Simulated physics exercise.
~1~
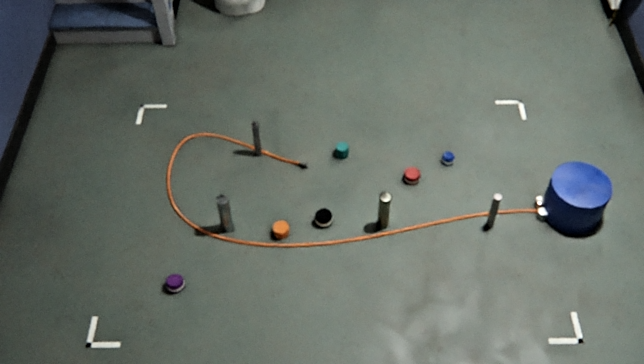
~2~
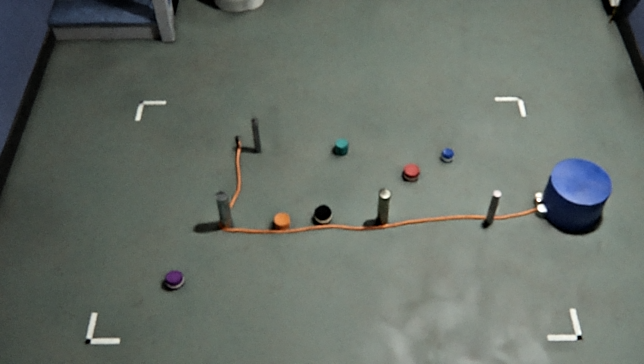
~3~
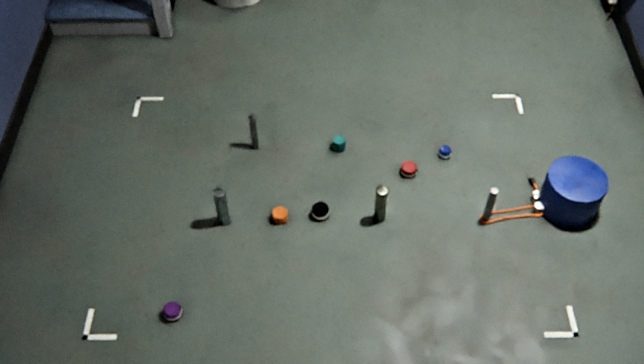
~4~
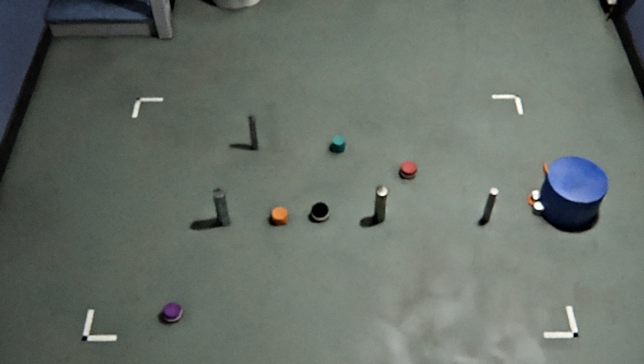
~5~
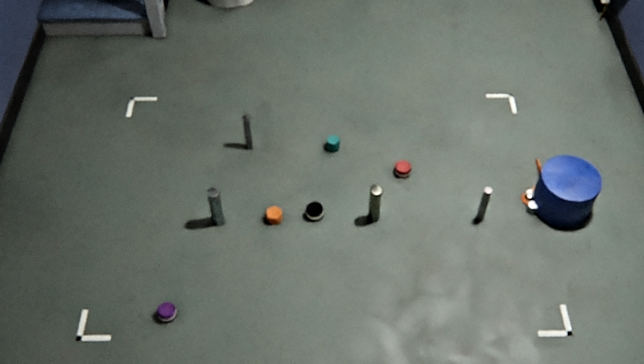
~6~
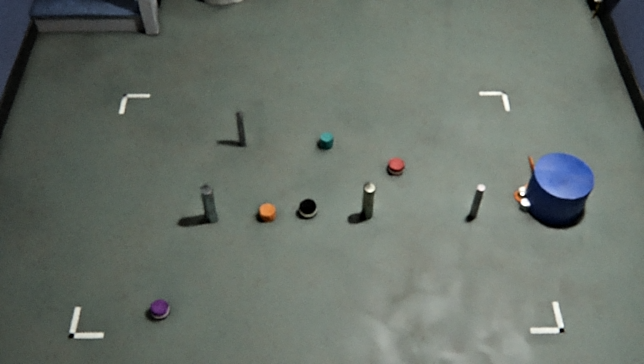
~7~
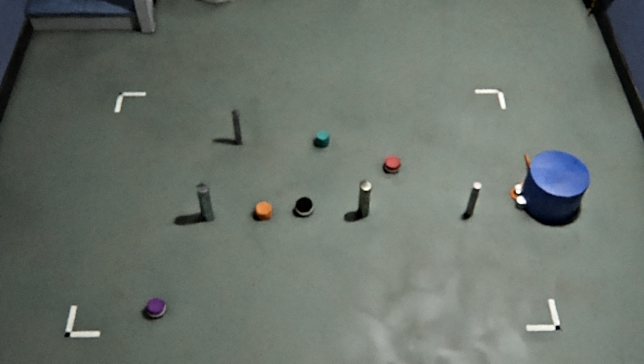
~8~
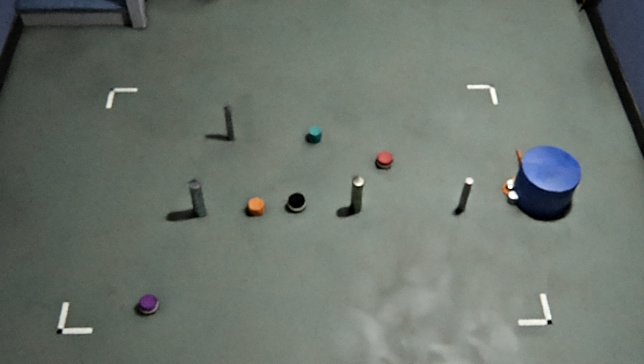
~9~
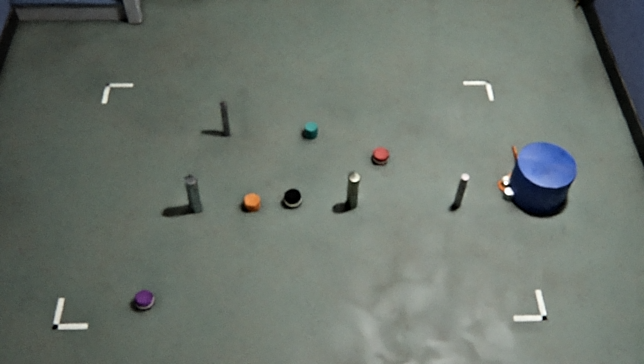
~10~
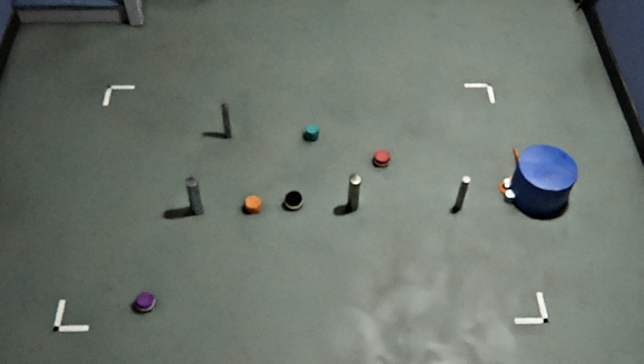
In the video, an orange lead winding among posts and small coloured containers retracts rightward toward a blue cleaner, the orange tub shifting slightly, the purple jar moving downward and the small blue jar disappearing from view, leaving only a short end beside the cleaner.
